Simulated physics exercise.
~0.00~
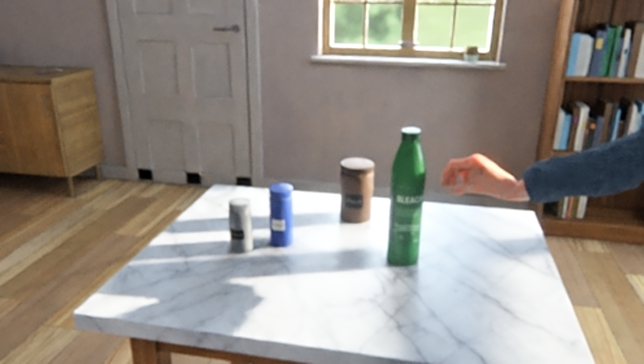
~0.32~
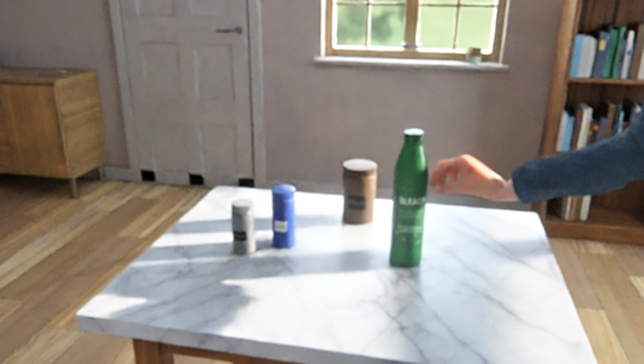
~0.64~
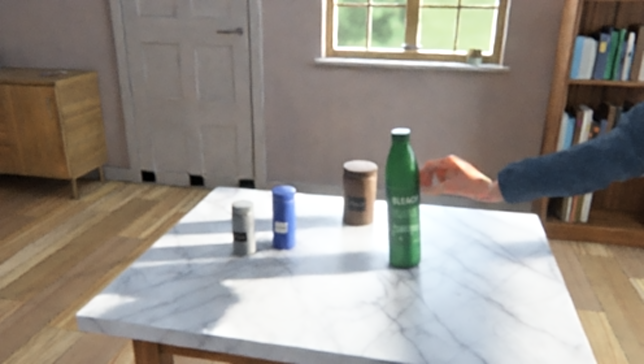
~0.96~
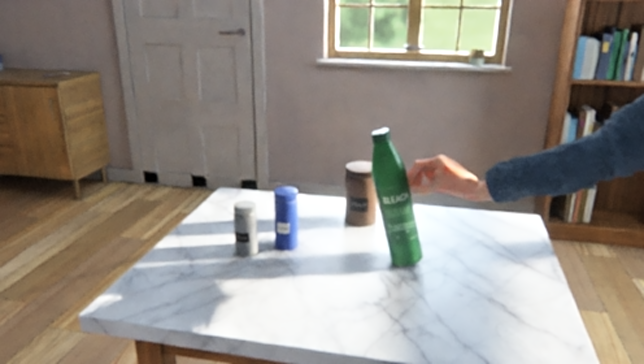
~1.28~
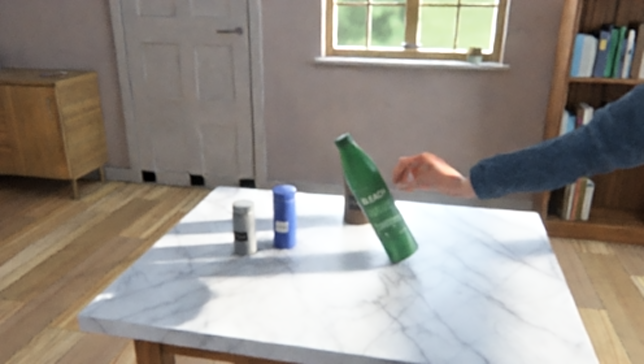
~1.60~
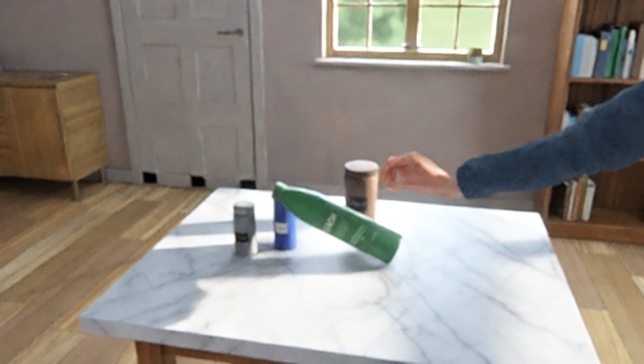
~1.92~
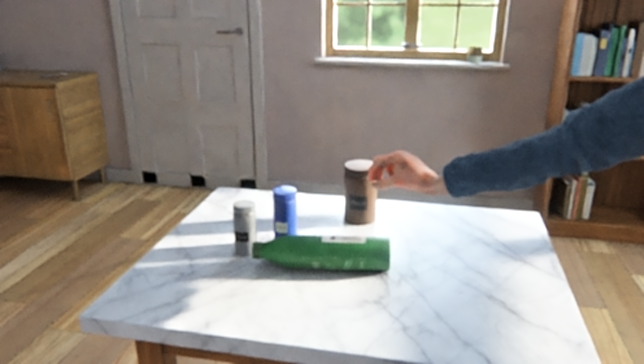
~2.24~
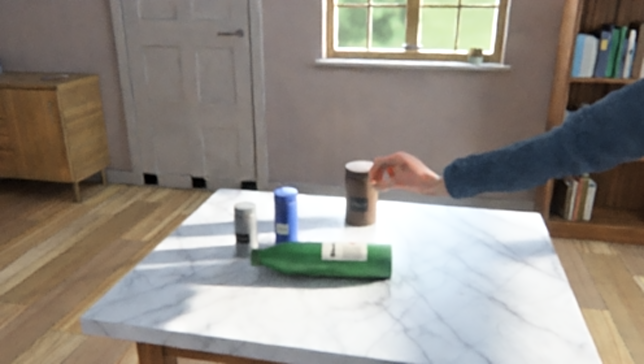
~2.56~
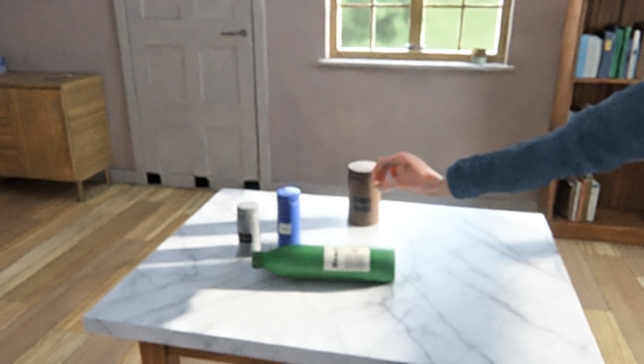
A hand reached in from the right and pushed a tall green bottle on a marble table, tipping it leftward until it toppled and lay on its side, while the grey, blue and brown containers nearby stayed standing.
